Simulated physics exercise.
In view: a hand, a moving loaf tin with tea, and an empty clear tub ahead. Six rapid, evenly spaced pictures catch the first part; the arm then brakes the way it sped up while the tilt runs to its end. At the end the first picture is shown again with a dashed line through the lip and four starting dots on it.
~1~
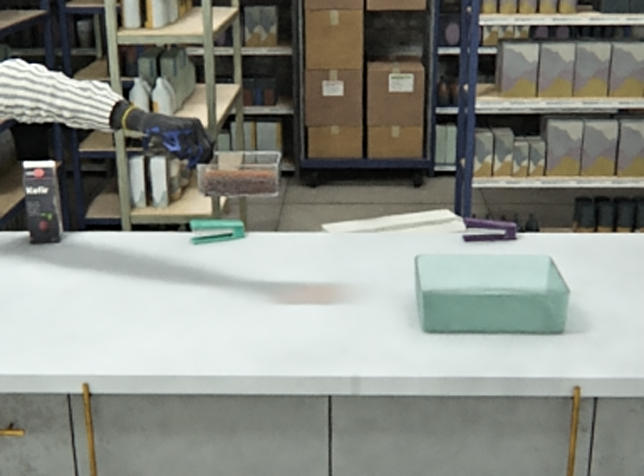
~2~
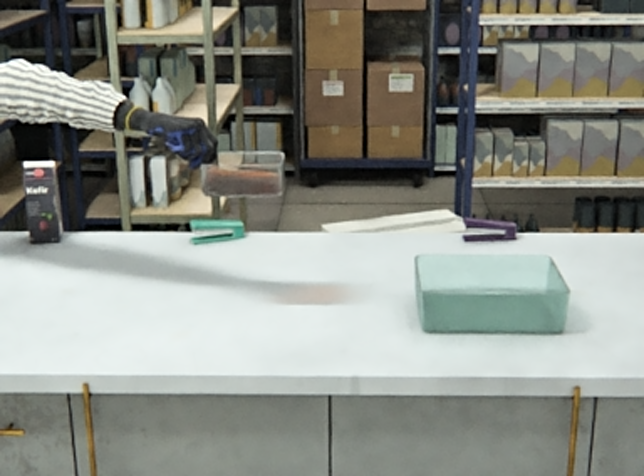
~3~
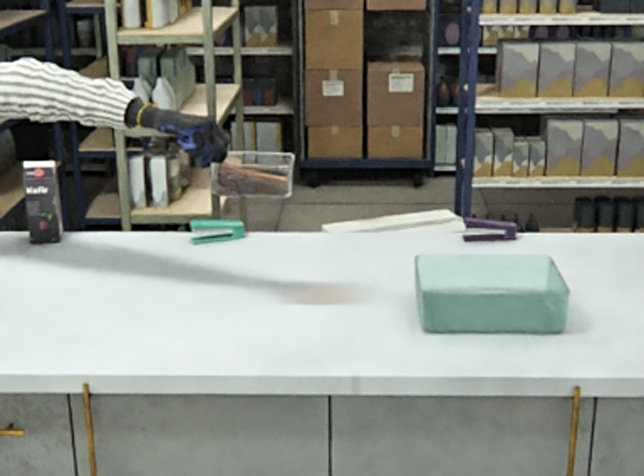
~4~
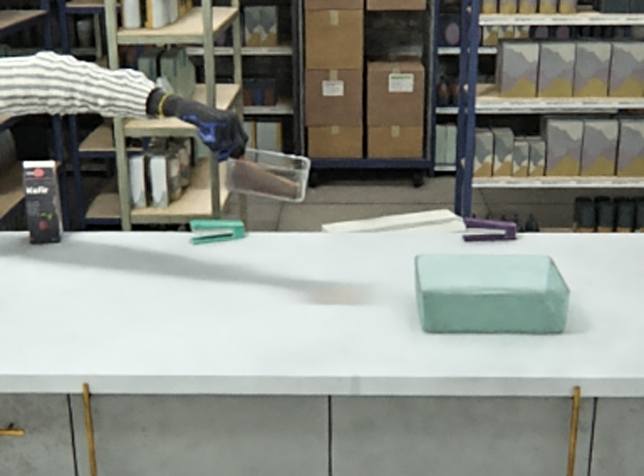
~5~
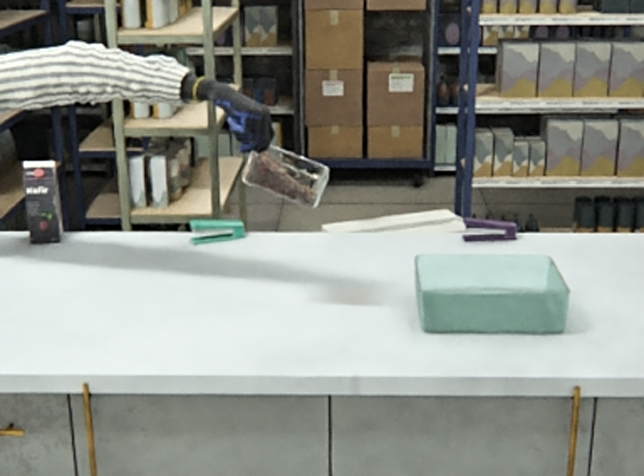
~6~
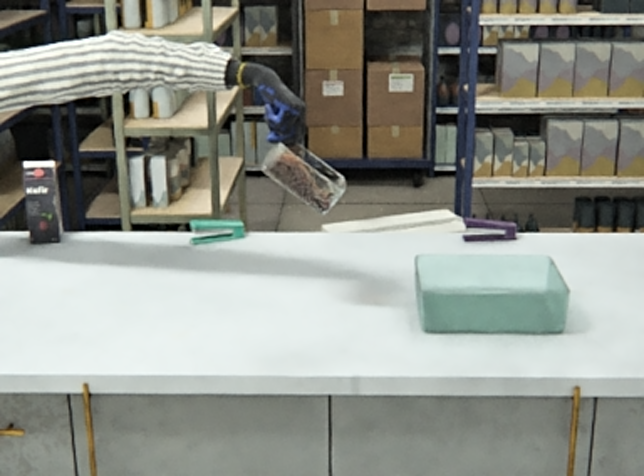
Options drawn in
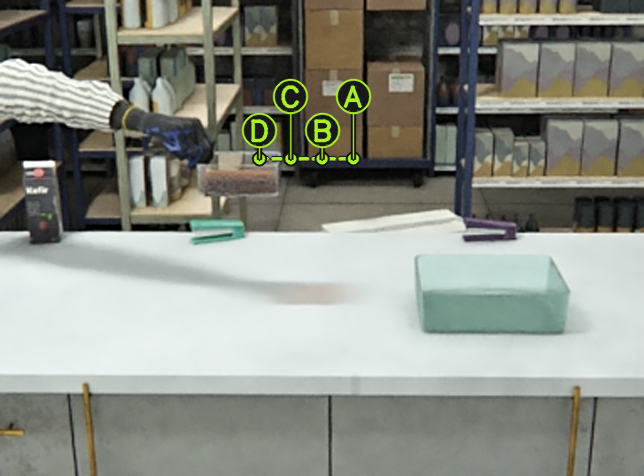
Gloved hand holding a clear container of dark contents upright, then moving it right and tilting it steadily above a white counter.
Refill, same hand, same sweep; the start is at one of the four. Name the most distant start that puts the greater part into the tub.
D will do.
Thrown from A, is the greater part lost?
No.
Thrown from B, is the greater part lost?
No.
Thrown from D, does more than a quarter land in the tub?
Yes, it does.
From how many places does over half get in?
All four.
On the marked copy, A at (353, 158); B at (322, 158); C at (290, 158); D at (259, 158).
If A is chosen, about 71 % lands in the tub, 3 % falls short and 26 % goes beside or beyond.
If B is chosen, about 76 % lands in the tub, 17 % falls short and 7 % goes beside or beyond.
If C is chosen, about 66 % lands in the tub, 20 % falls short and 14 % goes beside or beyond.
If D is chosen, about 65 % lands in the tub, 25 % falls short and 10 % goes beside or beyond.
